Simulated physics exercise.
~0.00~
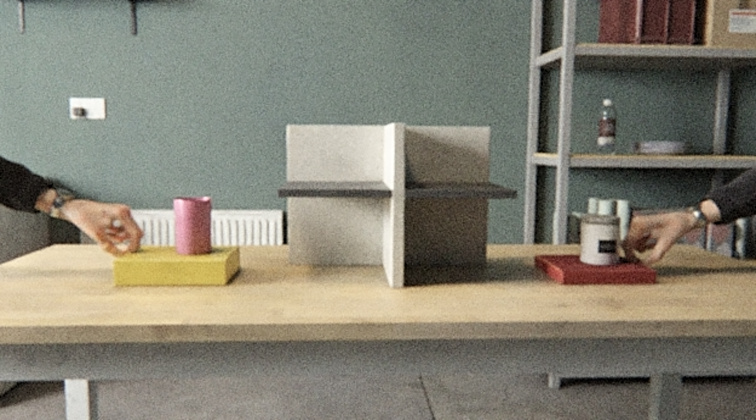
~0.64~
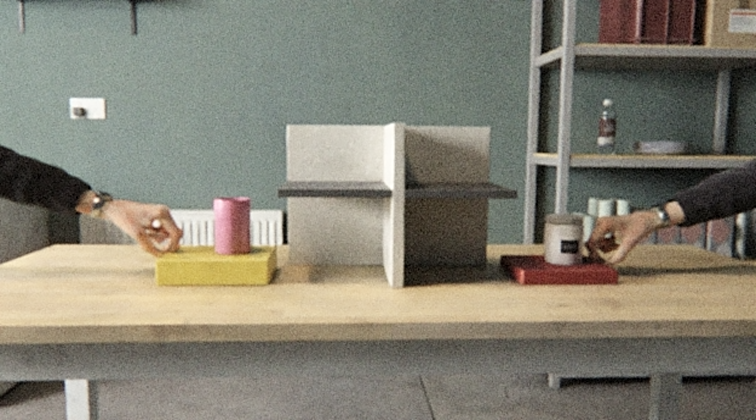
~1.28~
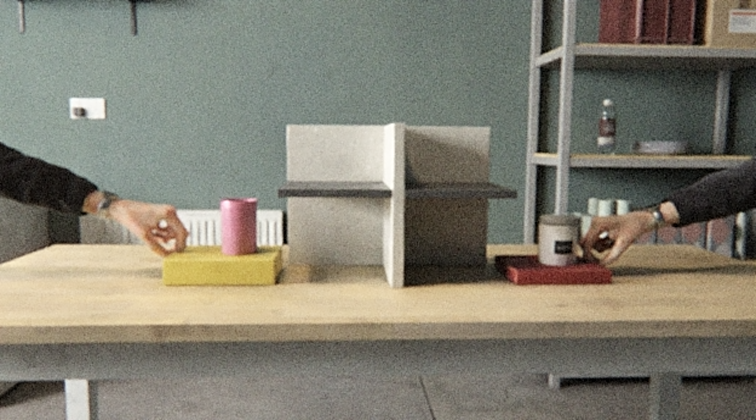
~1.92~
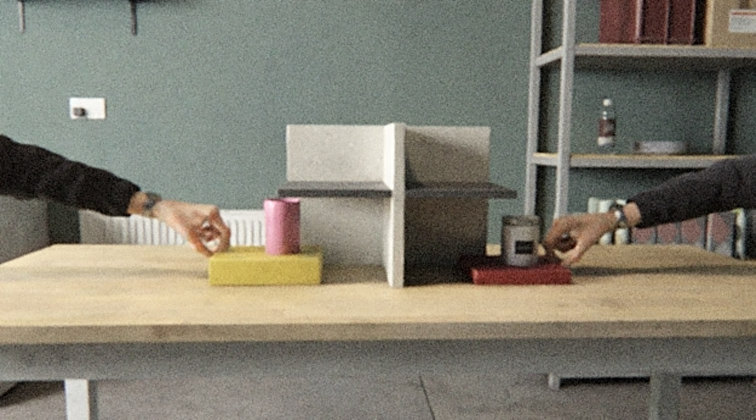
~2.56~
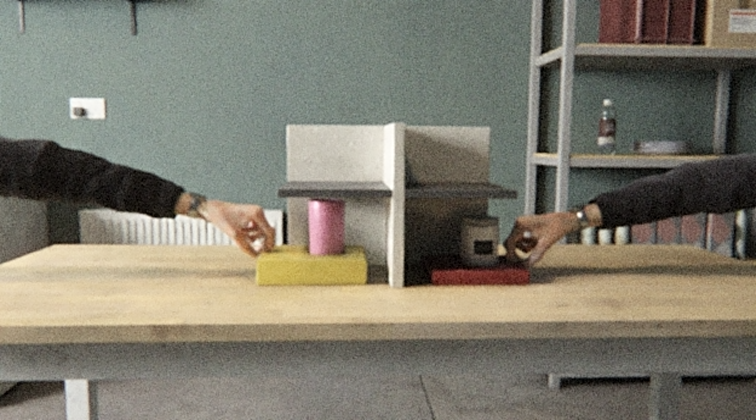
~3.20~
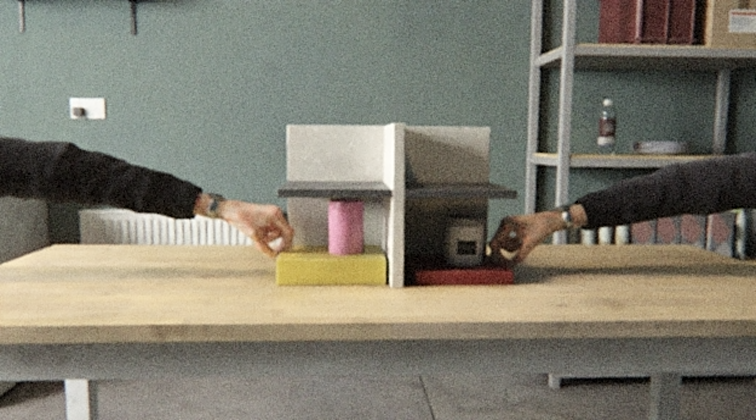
Two hands slid a yellow tray carrying a pink beaker and a red board carrying a white jar inward from opposite sides of a table, until both upright containers passed untouched beneath the dark shelf of a pale rack.
